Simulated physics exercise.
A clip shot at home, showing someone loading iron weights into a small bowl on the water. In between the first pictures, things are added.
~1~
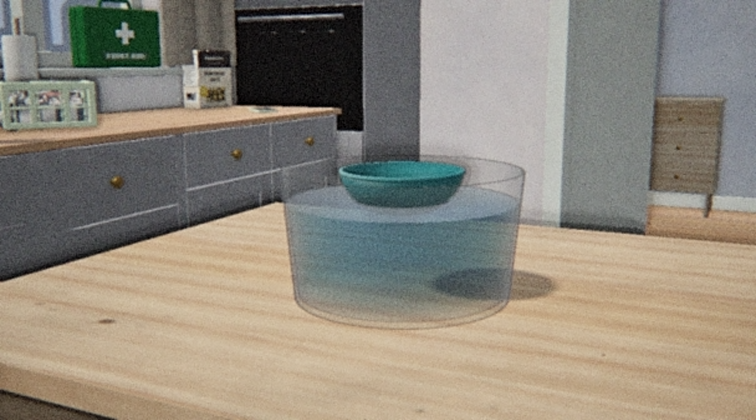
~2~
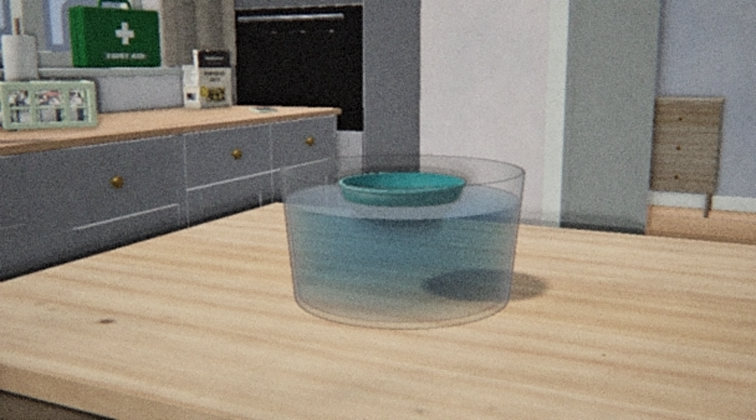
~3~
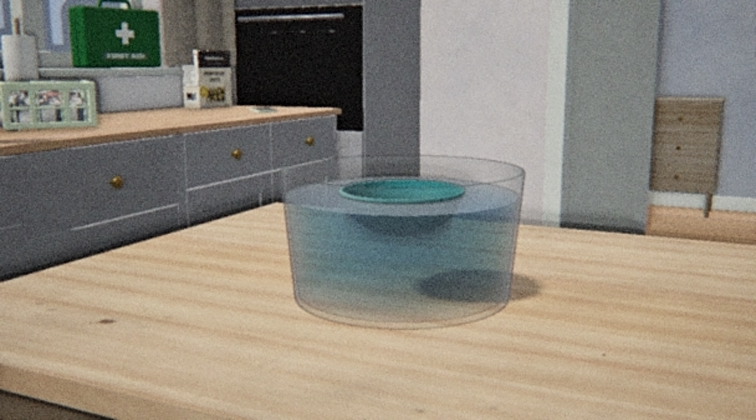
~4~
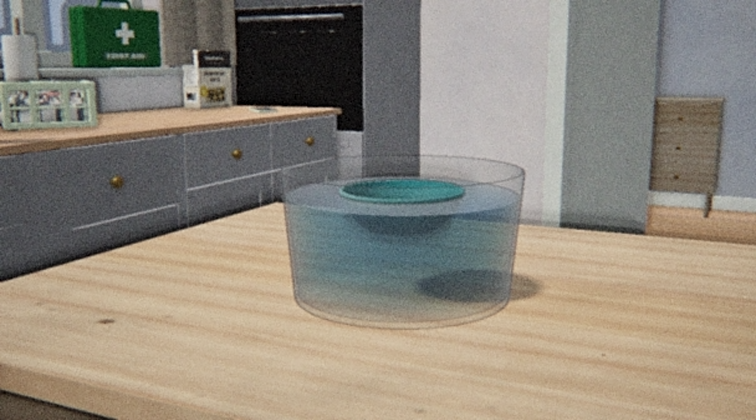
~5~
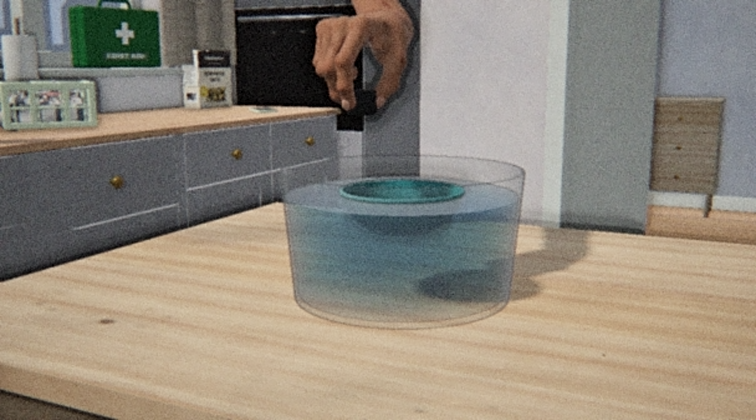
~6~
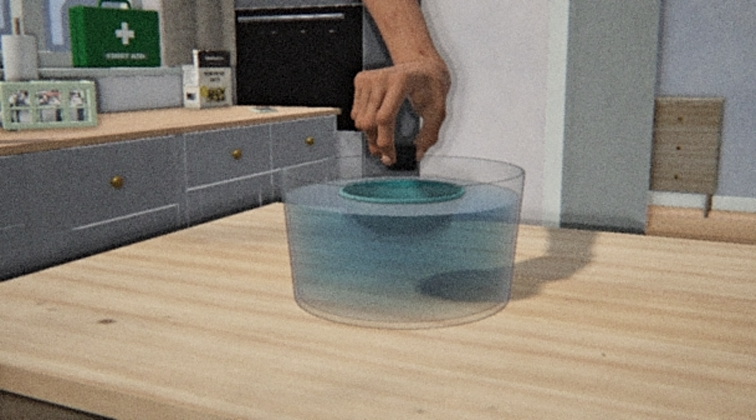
Teal bowl floating in a clear tub of water, settling lower, then a hand bringing a small dark block down above it.
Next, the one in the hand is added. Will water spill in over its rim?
Yes - I bet it won't survive this one.
Next, the iron weight is in and the small bowl dips.
After that, water pours in over its edge.
Finally, the small bowl lies on the bottom with its load.
